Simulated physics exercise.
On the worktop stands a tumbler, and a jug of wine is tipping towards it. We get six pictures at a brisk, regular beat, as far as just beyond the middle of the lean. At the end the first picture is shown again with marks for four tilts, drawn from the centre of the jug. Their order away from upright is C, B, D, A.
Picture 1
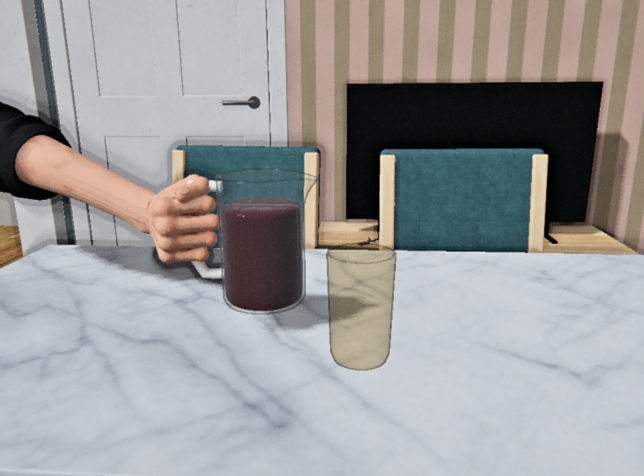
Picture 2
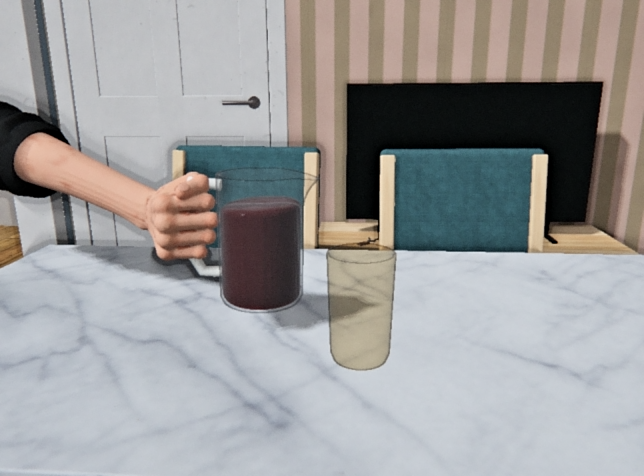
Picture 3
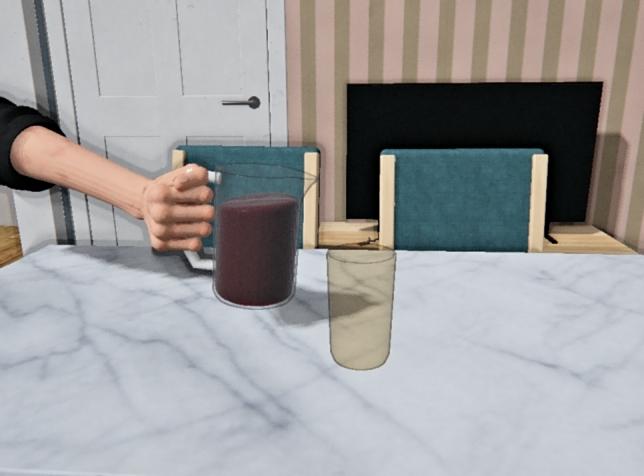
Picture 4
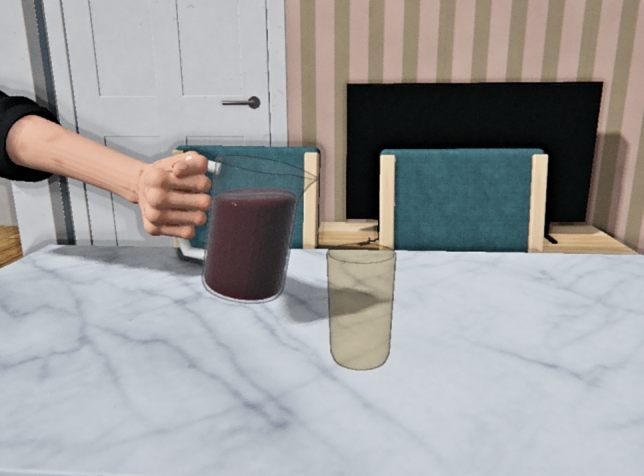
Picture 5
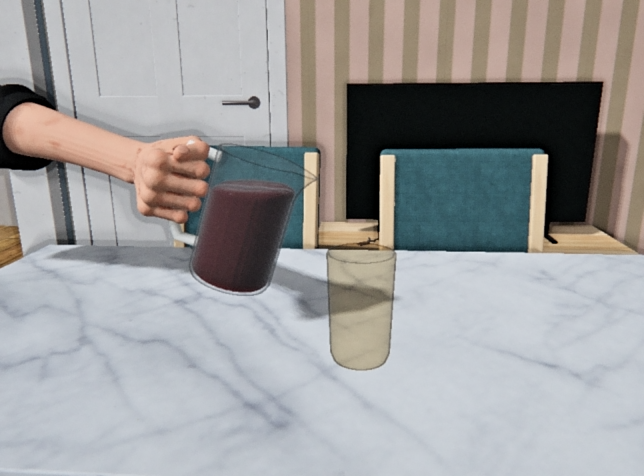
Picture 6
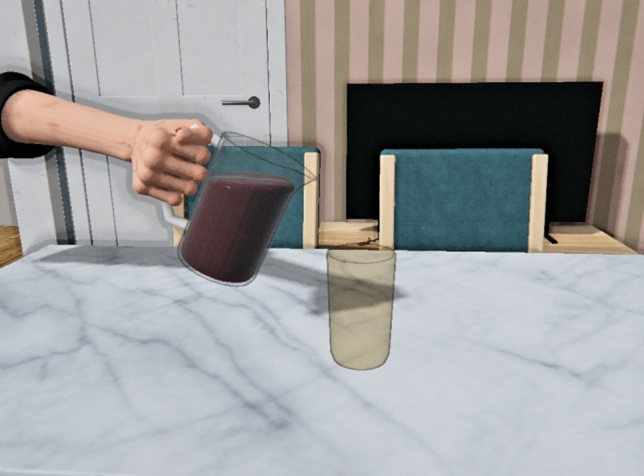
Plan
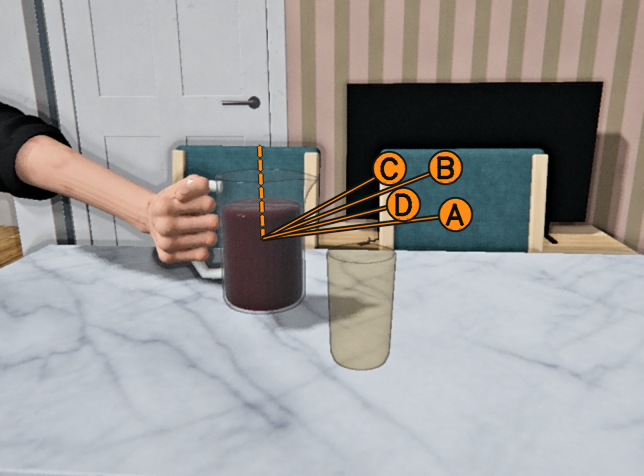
A jug of dark red wine, held by a hand, gradually tilts rightward near a tumbler.
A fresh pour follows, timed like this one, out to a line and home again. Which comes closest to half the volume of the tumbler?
B is best.
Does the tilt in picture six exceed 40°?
No, it does not.
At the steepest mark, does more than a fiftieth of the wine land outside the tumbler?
Yes, it does.
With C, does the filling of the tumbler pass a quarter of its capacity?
Yes, clearly.
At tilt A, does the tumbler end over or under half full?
Over.
In orange, A at (439, 217); B at (429, 173); C at (374, 177); D at (386, 207).
With A, the tumbler ends with about 74 % of what it can hold; 14 % of the wine is spilt.
With B, the tumbler ends with about 52 % of what it can hold.
With C, the tumbler ends with about 35 % of what it can hold.
With D, the tumbler ends with about 72 % of what it can hold.
